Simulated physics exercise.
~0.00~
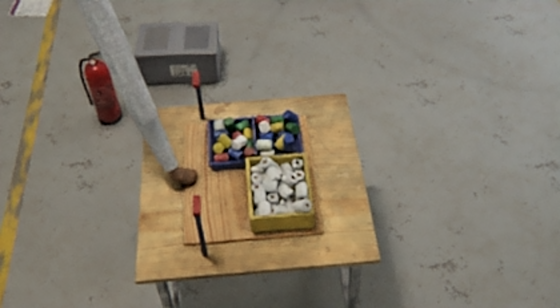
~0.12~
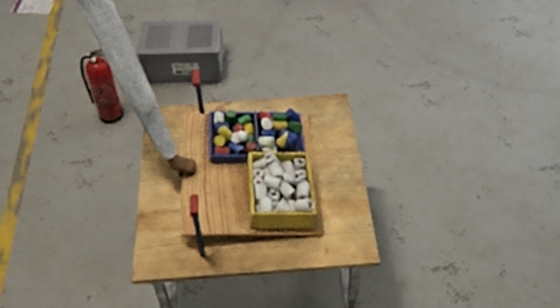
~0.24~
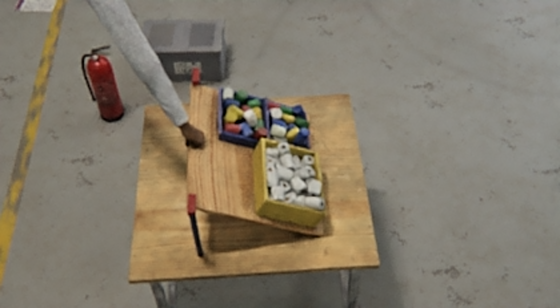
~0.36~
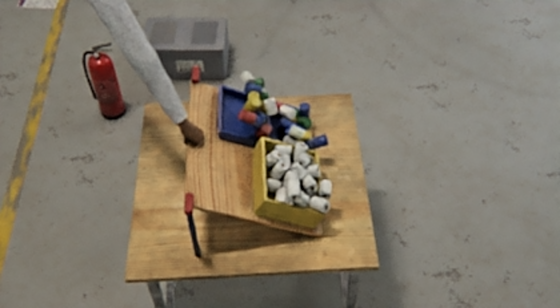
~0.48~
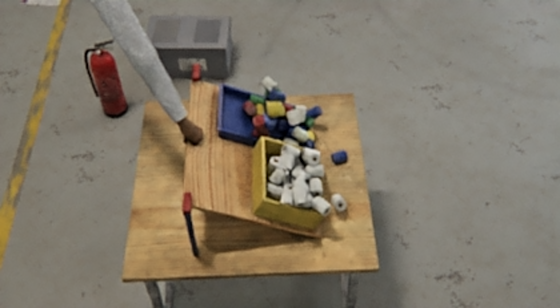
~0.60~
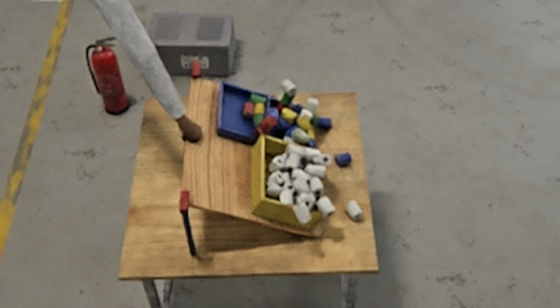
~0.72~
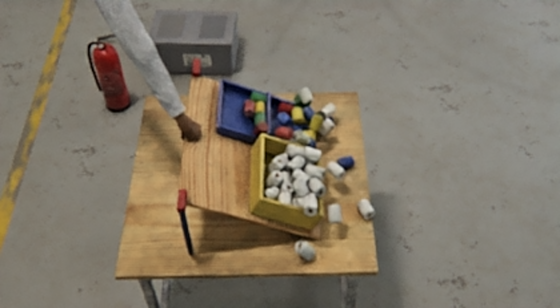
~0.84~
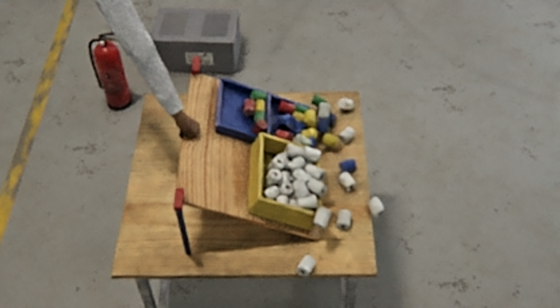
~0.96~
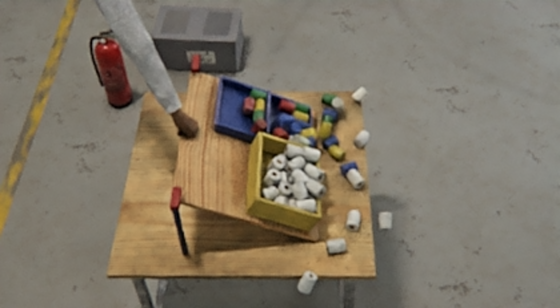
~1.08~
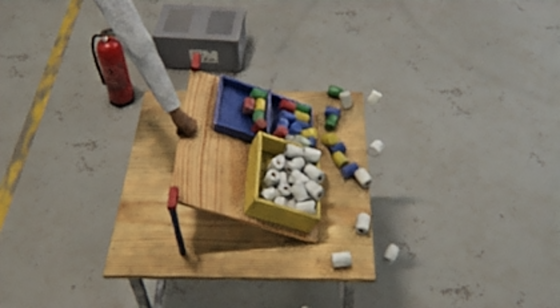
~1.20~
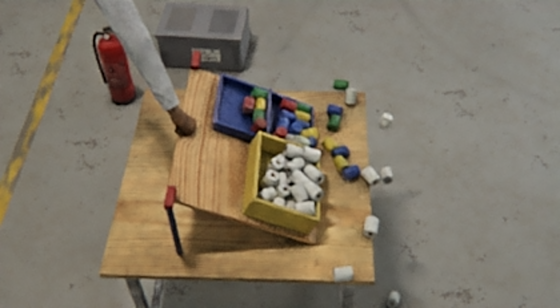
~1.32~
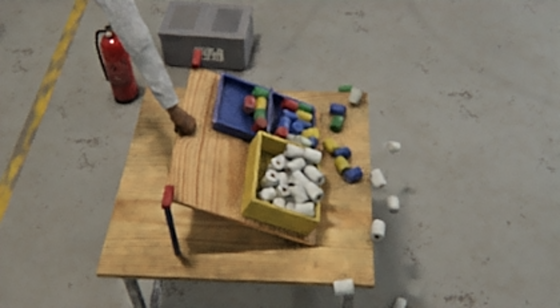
At first, a board lies flat on a wooden table, holding a blue box of colourful pieces and a yellow box of white rolls, while an arm reaches in from the upper left. The hand lifts the left side of the board, which tips sharply towards the right and then stays tilted. Coloured pieces tumble out of the blue box in a heap, and white rolls spill from the yellow one. Several white pieces roll across the table and drop over its edge onto the floor. By the end, the hand is still at the raised board, both boxes remain partly filled, and spilled pieces lie scattered to the right.
